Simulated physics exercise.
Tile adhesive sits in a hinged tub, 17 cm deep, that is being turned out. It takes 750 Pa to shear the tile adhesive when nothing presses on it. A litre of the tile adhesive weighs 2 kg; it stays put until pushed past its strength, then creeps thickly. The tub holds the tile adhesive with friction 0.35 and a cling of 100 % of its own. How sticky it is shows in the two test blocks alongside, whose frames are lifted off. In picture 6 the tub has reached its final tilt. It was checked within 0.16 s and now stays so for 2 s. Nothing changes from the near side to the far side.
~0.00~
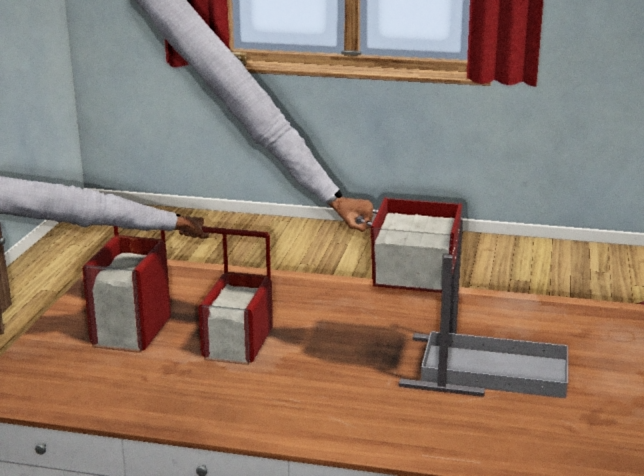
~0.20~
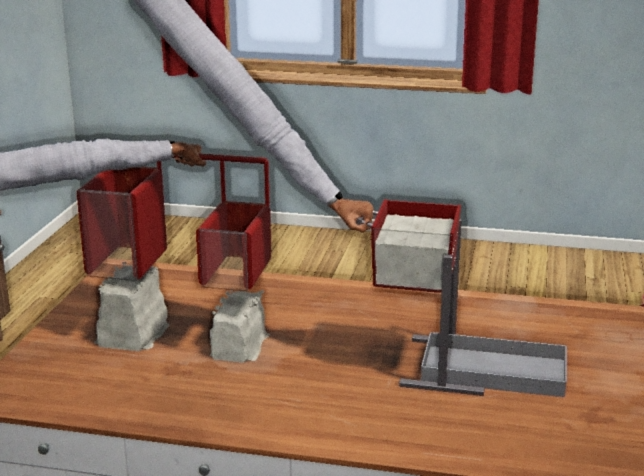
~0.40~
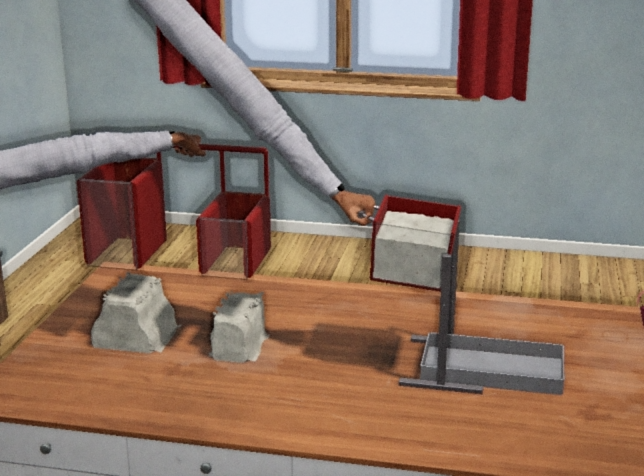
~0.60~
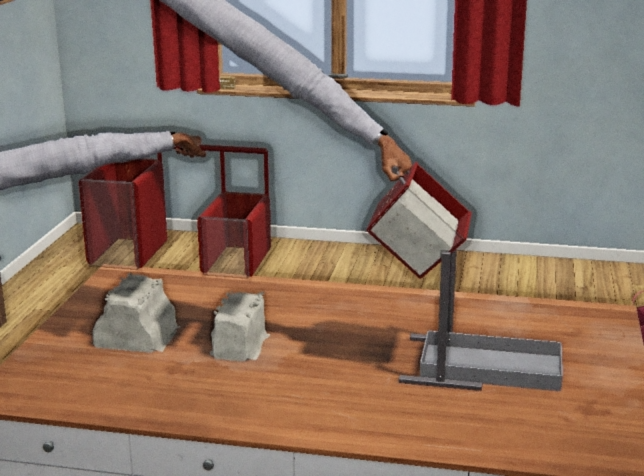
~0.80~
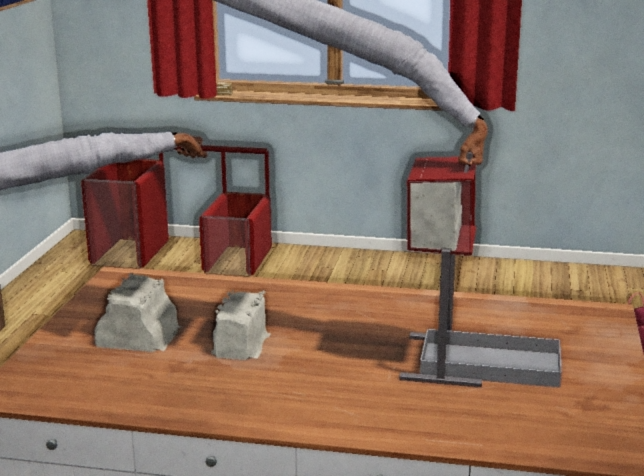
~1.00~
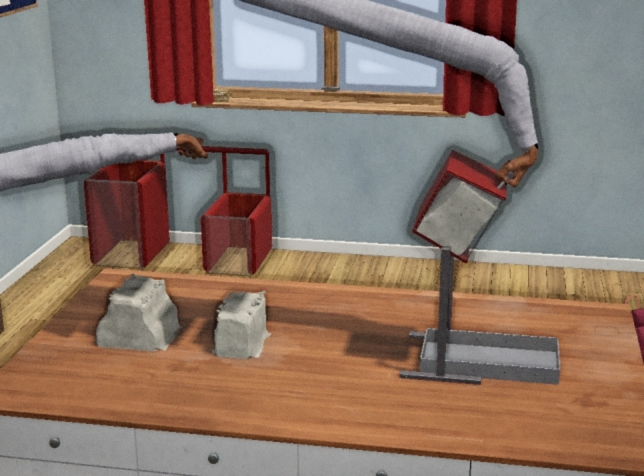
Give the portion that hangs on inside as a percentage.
Expect roughly 9 %.
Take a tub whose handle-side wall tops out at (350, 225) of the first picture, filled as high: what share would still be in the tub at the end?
Then about 7 %.
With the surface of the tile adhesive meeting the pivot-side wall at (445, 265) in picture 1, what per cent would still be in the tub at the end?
In that case some 14 per cent.
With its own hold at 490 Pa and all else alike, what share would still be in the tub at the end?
In that case some 6 per cent.
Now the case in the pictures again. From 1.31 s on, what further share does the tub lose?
Near 0 %.
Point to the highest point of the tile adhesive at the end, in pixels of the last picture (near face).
At about (422, 222).
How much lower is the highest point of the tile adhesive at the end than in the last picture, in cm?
Roughly 12 cm.
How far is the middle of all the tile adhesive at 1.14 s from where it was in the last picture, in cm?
Some 9 cm.
After 1.14 s, the tub is at 116 degrees and holds 48 %.
After 1.31 s, the tub is at 116 degrees and holds 10 %.
After 1.48 s, the tub is at 116 degrees and holds 9 %.
After 1.65 s, the tub is at 116 degrees and holds 9 %.
After 3.00 s, at the end, the tub is at 116 degrees and holds 9 %.
